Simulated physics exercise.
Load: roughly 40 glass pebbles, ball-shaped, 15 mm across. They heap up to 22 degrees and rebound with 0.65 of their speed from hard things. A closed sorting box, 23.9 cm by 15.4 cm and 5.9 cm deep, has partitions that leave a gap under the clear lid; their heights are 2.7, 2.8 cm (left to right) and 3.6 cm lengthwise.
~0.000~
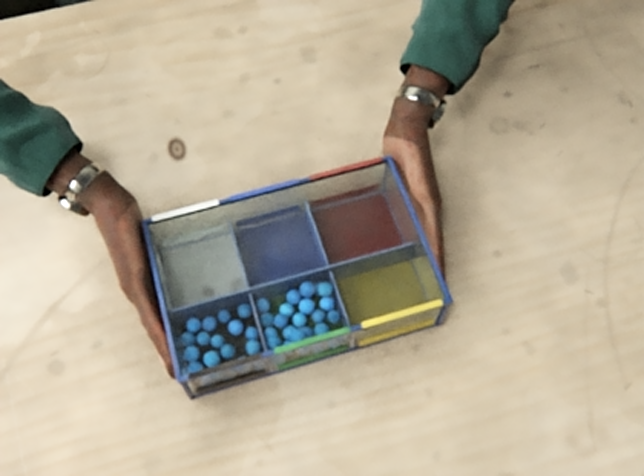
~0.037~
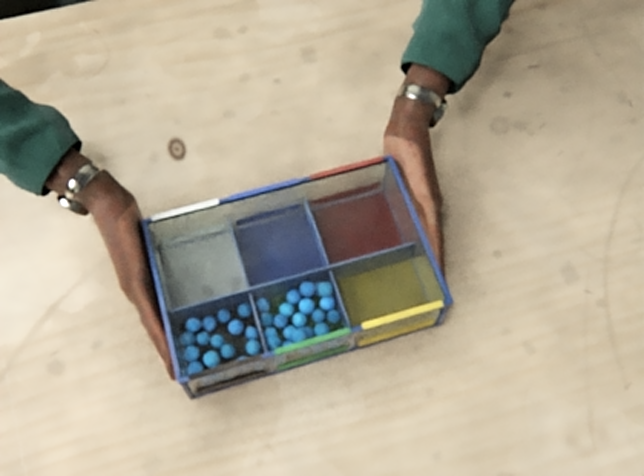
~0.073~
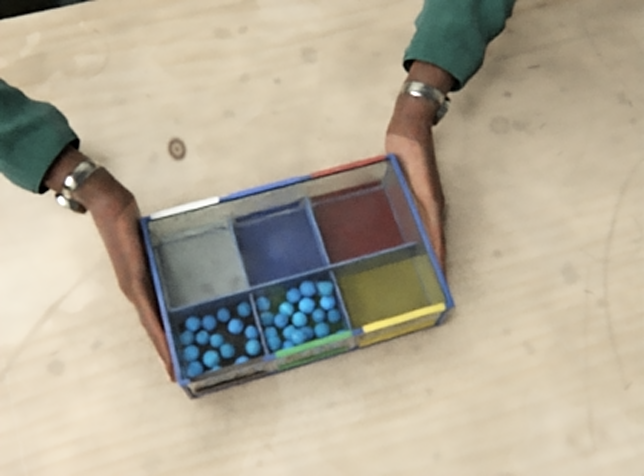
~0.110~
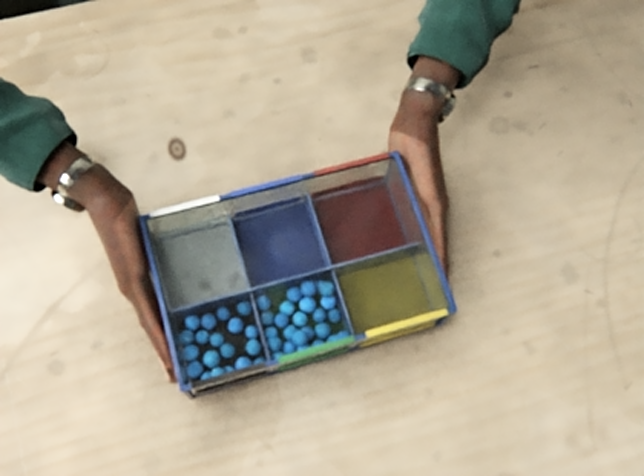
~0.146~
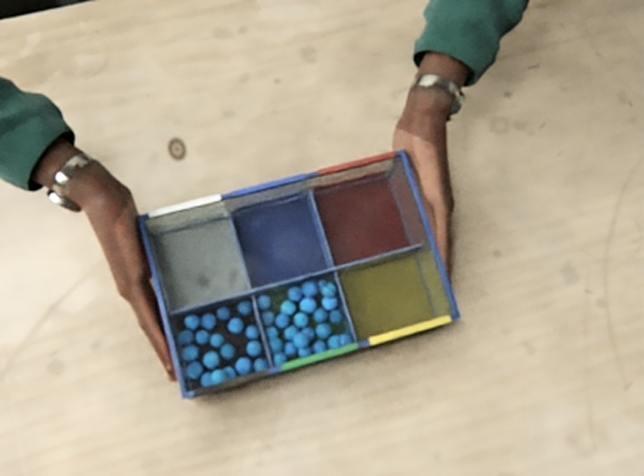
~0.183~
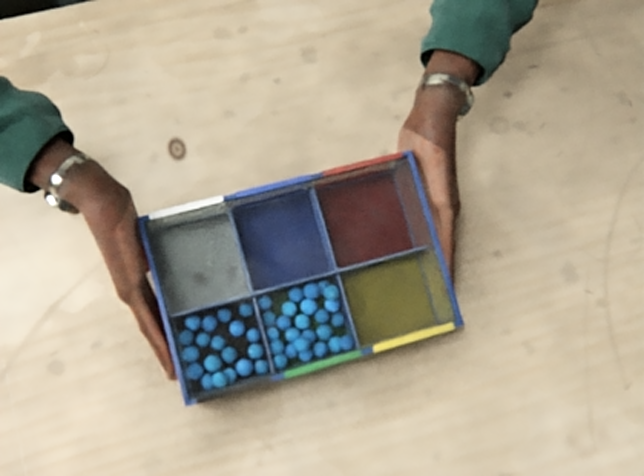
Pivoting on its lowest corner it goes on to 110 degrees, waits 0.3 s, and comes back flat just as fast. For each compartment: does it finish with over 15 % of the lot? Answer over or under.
Red compartment: Under; blue compartment: Under; green compartment: Over; yellow compartment: Over; white compartment: Under; black compartment: Over.
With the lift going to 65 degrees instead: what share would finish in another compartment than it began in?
About 0 per cent.
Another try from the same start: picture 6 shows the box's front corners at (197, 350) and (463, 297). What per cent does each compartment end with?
Red 30; blue 0; green 0; yellow 70; white 0; black 0.
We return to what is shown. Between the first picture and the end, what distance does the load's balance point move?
Roughly 2.5 cm.
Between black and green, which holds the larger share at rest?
The green compartment.
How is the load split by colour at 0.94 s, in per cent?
Red 0, blue 0, green 50, yellow 15, white 0, black 35.
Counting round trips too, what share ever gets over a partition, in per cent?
Roughly 30 per cent.
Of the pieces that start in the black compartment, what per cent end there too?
About 80 per cent.
Then, at 0.94 s, tilt 110 degrees; green 50 %, yellow 15 %, black 35 %.
Then, at 1.45 s, tilt 60 degrees; green 45 %, yellow 20 %, black 35 %.
After 2.03 s, tilt 0 degrees; green 45 %, yellow 20 %, black 35 %.
By 3.0 s all is still; red 0 %, blue 0 %, green 45 %, yellow 20 %, white 0 %, black 35 %.
